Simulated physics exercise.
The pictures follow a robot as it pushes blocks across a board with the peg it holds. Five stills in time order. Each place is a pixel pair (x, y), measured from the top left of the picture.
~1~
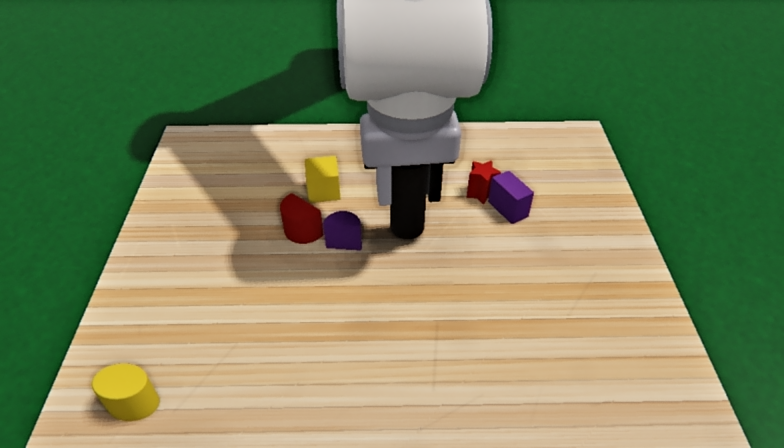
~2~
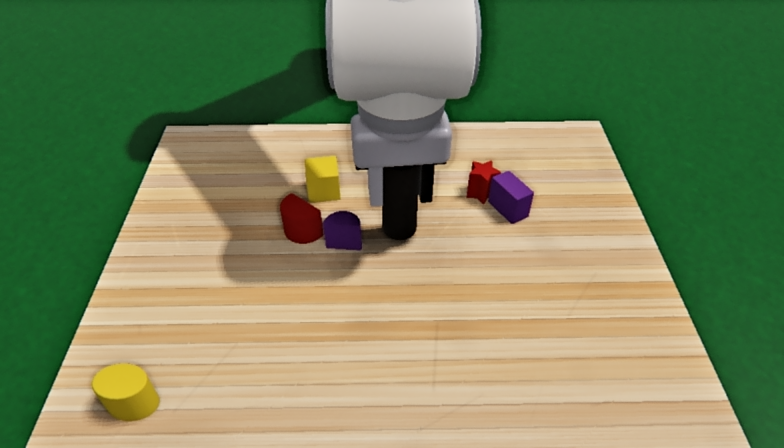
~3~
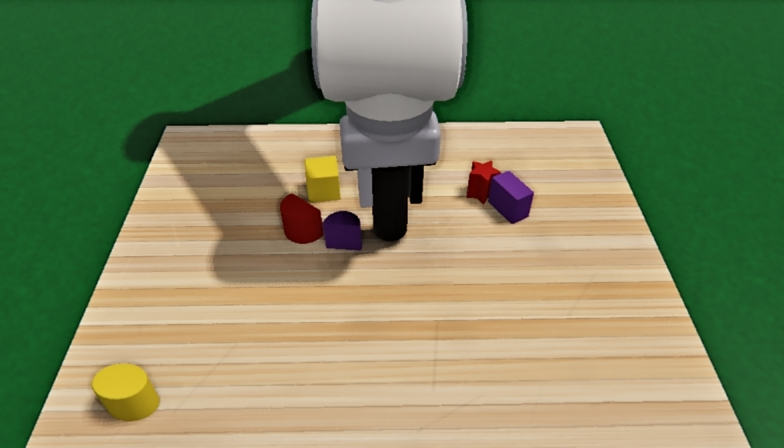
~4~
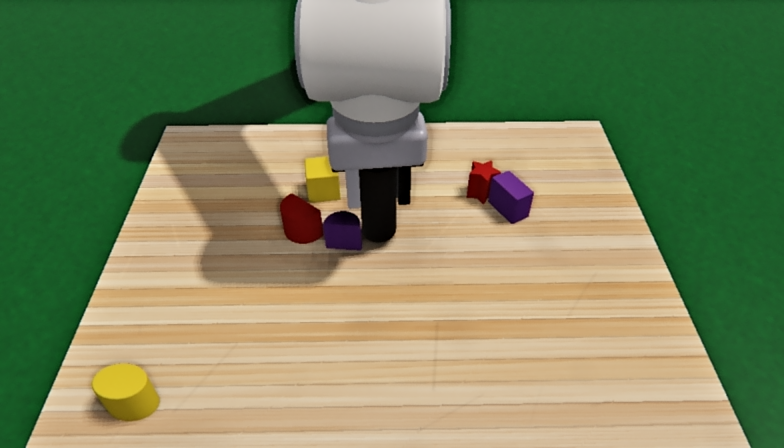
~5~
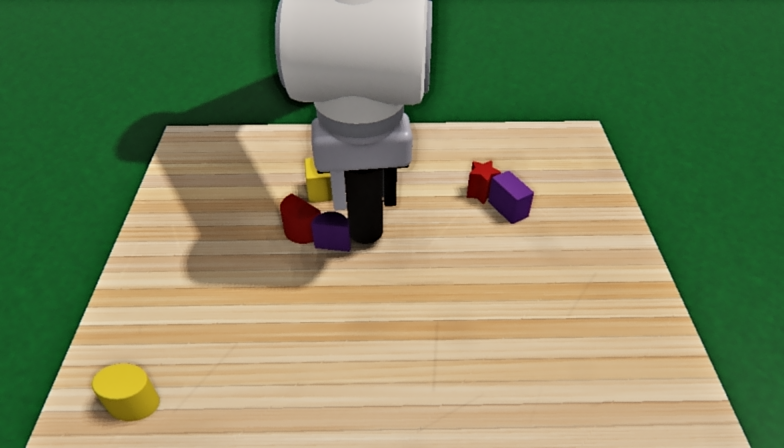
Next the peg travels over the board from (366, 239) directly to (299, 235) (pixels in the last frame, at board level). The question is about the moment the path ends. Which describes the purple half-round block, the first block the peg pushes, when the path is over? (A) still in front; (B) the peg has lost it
My pick is B.
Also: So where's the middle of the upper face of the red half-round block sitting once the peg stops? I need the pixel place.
The middle of its top is at (265, 201).
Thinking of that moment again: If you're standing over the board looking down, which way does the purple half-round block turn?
From above, counter-clockwise.
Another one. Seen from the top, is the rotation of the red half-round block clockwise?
Yes, I think so.
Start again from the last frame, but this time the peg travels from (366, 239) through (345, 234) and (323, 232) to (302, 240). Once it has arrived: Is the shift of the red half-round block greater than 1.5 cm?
Yes, I think so.
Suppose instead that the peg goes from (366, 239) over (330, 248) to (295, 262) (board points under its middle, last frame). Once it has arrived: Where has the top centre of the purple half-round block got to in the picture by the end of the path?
The point I'd pick in the picture is (261, 231).
The first path, step by step. Halfway along, peg at (331, 230); red half-round block at (290, 206); purple half-round block at (303, 227).
At the end, peg at (298, 228); red half-round block at (265, 201), turned 45° clockwise; yellow square piece still; purple half-round block at (289, 232), turned 30° anticlockwise.
